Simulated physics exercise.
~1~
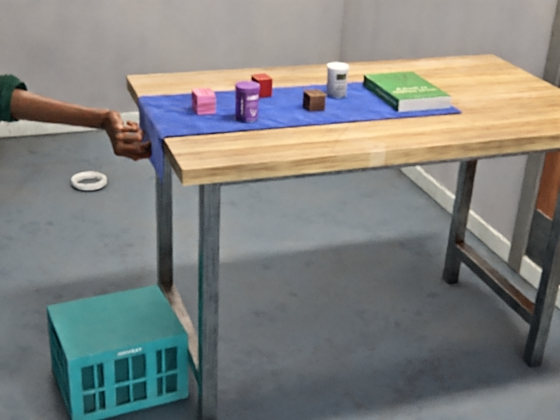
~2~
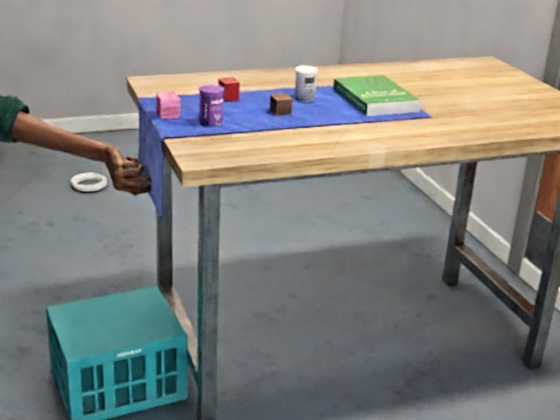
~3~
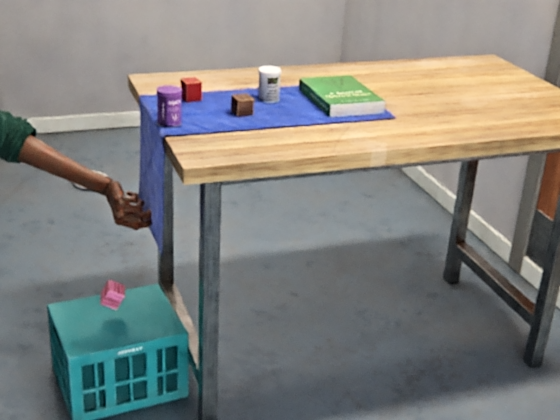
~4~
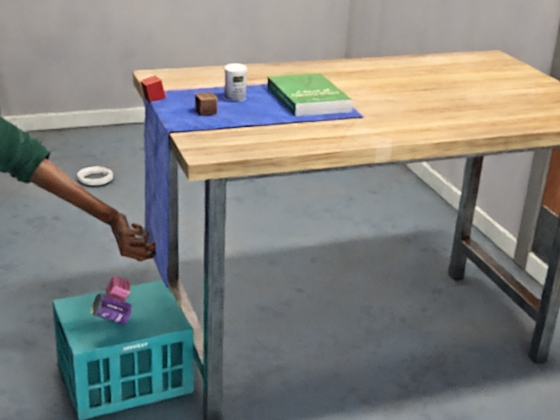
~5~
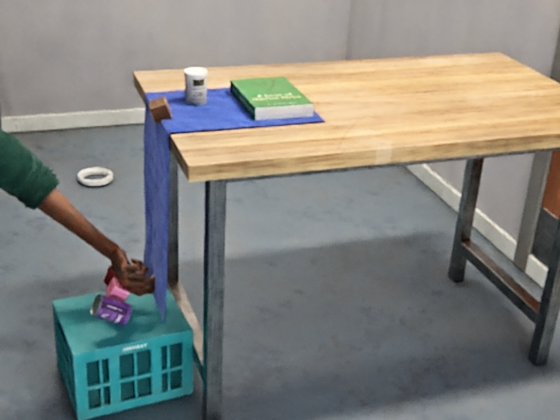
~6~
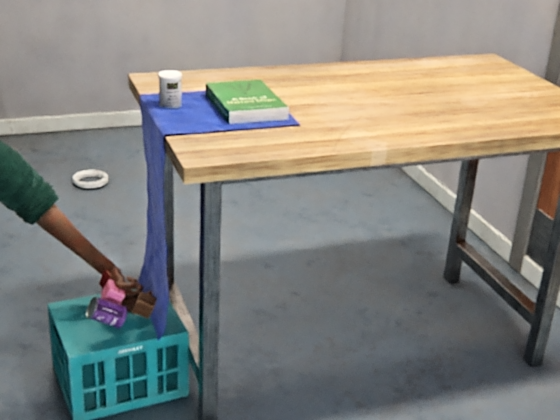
A blue cloth lies over the left end of a wooden workbench, seen from slightly above by a gently swaying camera, with a turquoise crate on the floor below. On the cloth stand pink, red and brown cubes, a purple can, a white can and a green book. A hand at the left slowly draws the hanging cloth downward, carrying everything left. The pink cube drops onto the crate first, then the purple can lands on its side, followed by the red cube and finally the brown one. The cloth's hem reaches the crate, while the white can and book remain on top.
